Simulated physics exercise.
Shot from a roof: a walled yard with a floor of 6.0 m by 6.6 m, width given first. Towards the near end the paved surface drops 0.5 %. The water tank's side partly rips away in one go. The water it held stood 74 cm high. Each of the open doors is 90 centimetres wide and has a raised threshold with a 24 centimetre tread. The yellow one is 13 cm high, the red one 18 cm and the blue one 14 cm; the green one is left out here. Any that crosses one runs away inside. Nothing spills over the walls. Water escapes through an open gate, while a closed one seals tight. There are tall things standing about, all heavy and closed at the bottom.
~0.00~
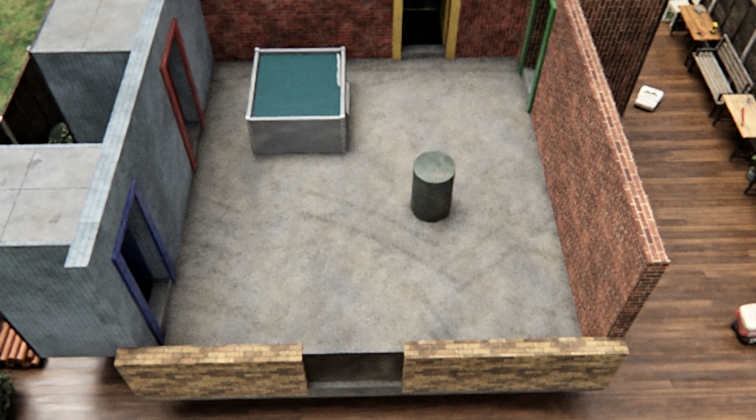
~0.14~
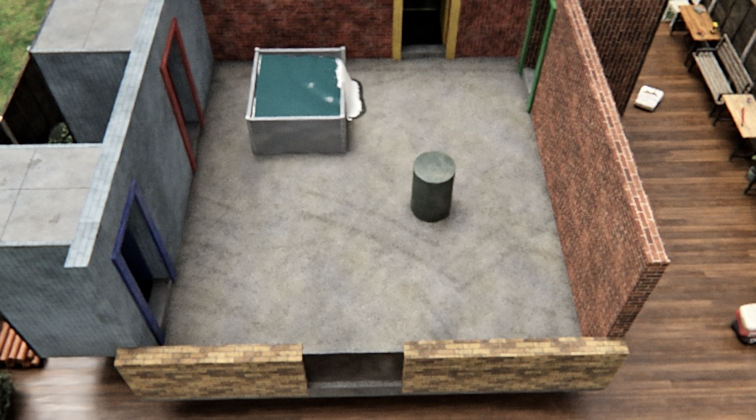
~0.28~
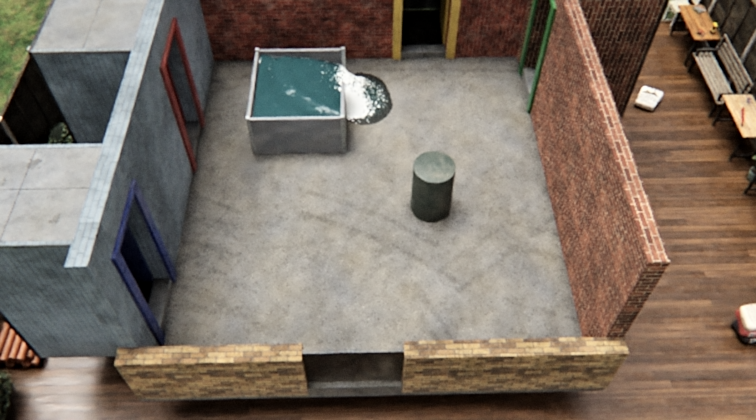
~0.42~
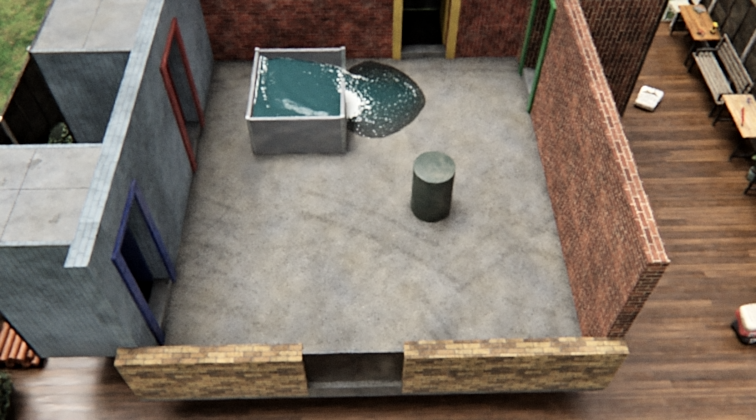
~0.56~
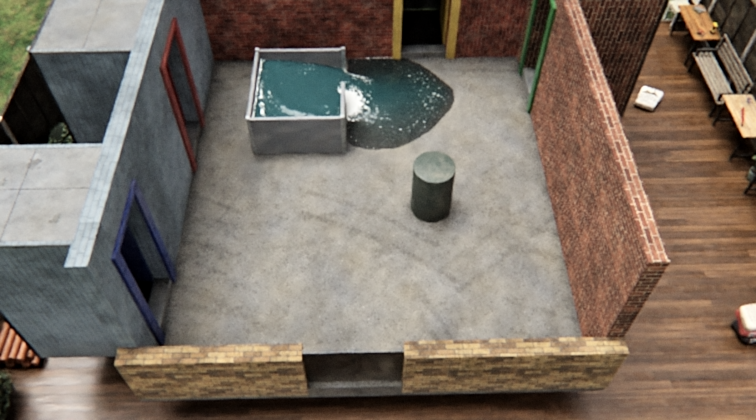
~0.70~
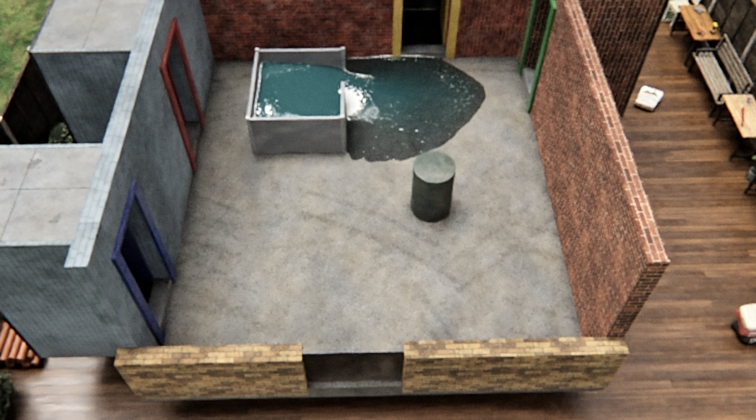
Teal water bursts through the right side of a grey, box-shaped tank at the back left of a walled yard, seen from a fixed high viewpoint. A dark green cylinder stands on the grey floor among brick and grey walls, with red and blue doorways left, yellow behind and green right. White froth spills out first, then a dark, glinting pool fans rightward across the floor, spreading behind the cylinder.
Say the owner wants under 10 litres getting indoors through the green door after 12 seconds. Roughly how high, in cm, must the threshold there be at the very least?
At the very least some 27 cm.
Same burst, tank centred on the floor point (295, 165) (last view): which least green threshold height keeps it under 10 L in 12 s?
Then it needs to be around 20 cm high.
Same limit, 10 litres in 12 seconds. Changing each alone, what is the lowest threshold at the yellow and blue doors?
Close to 17 cm (yellow) and close to 8.0 cm (blue).
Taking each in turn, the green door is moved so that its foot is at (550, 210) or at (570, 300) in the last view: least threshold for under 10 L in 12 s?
Roughly 6.5 cm, then roughly 10.5 cm.
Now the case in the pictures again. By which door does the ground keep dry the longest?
Door: Red.
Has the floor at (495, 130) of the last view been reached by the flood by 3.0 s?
At that moment it's submerged.
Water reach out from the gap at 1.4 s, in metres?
Front distance: Approx. 3.8 m.
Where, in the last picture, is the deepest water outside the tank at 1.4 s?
About (516, 60).
After 1.4 s water covers 25 % of the floor, deepest (45 cm) near (516, 60); 24 cm at the green door, 0 litres in over its 20 cm threshold.
After 3.0 s water covers 35 % of the floor, deepest (27 cm) near (520, 78); 24 cm at the green door, 42 litres in over its 20 cm threshold.
After 12.0 s water covers 95 % of the floor, deepest (10 cm) near (156, 375); 4 cm at the green door, 53 litres in over its 20 cm threshold.
At the green door as built, the water arrived by 1.0 s and peaked near 33 cm at 2.0 s.
With a threshold of 25 cm, 17 litres would have come in within the 12 s; with 33.5 cm, 1 litre. So under 10 litres takes about 27 cm.
